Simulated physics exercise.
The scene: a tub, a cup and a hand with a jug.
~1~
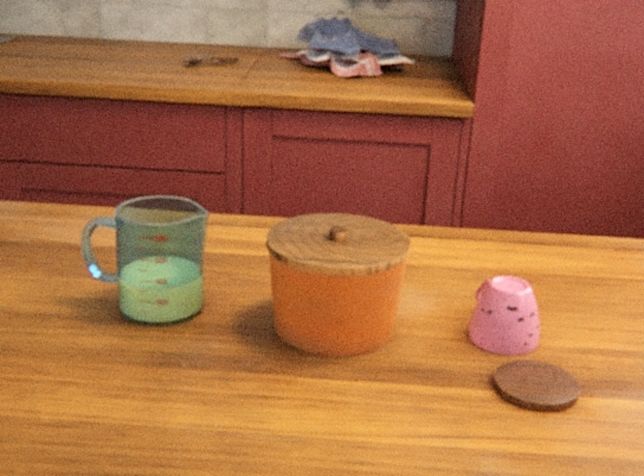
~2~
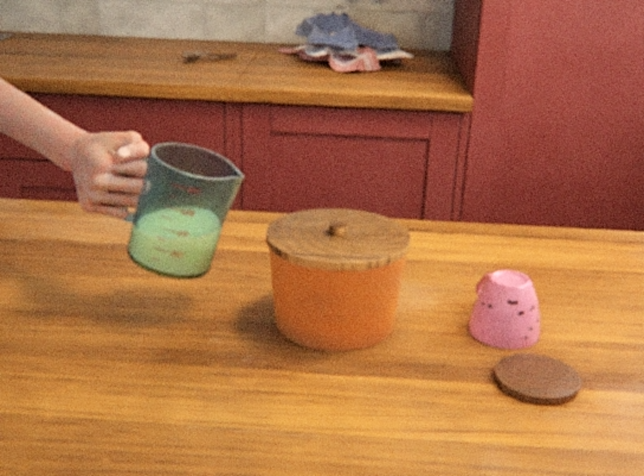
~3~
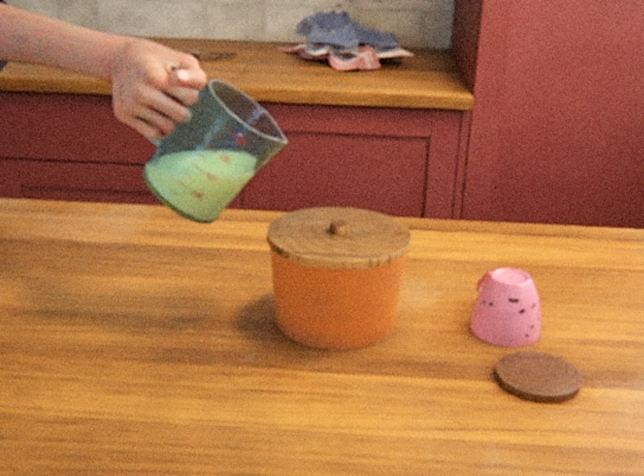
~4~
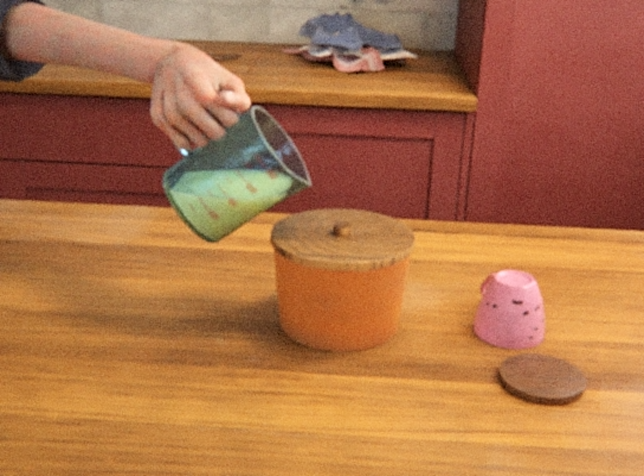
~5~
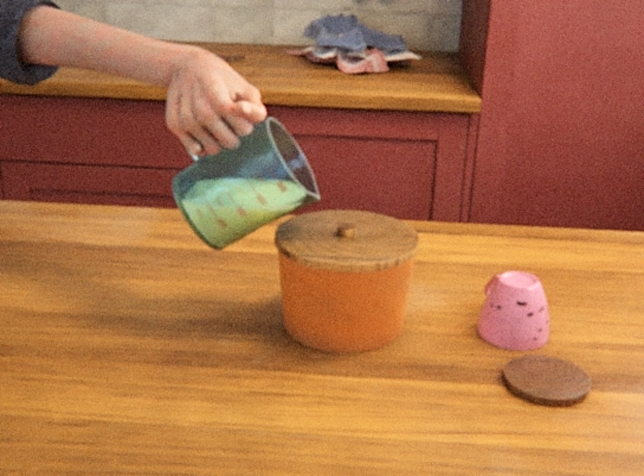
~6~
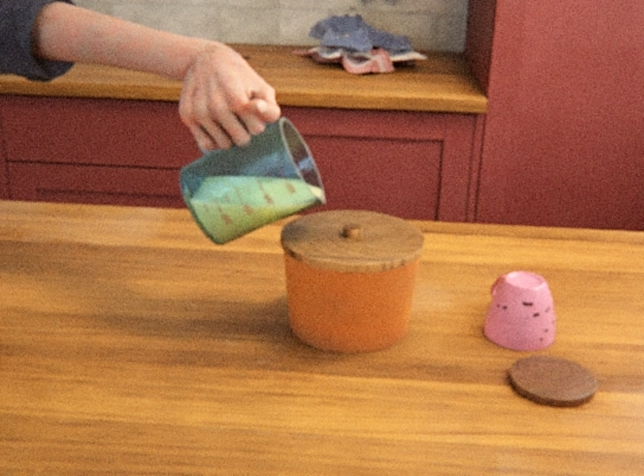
A hand lifts the jug of green liquid and tilts it beside the lidded orange tub.
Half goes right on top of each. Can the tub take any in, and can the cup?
In the end the tub will turn it aside; the cup will turn it aside.
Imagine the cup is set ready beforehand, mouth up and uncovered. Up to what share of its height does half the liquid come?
About 75 percent of its height.
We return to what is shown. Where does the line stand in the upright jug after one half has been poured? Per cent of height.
About 15 per cent.
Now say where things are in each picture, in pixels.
In the first frame, nothing is moving yet; jug (160, 258) about a third full; tub (336, 288) with its lid on; cup (506, 314) upside down.
In the second frame, the jug is picked up; jug about a third full, surface at (178, 224); tub (336, 283) with its lid on.
The third frame shows tilting; jug (214, 150) tipped 35° with all of its load; cup (507, 306) upside down.
The fourth frame shows no stream yet; jug (238, 173) tipped 50° with all of its load; tub (341, 283) with its lid on.
The fifth frame shows still nothing leaves it; jug (248, 183) tipped 55° with all of its load; cup (515, 309) upside down.
The sixth frame shows on the point of pouring; jug (255, 181) tipped 60° with all of its load; tub (350, 285) with its lid on; cup (521, 310) upside down.
Next, it hits the lid of the tub and runs off.
After that, it runs off the upturned base of the cup.
Finally, the tub is empty, in a puddle; the cup is empty, in a puddle.
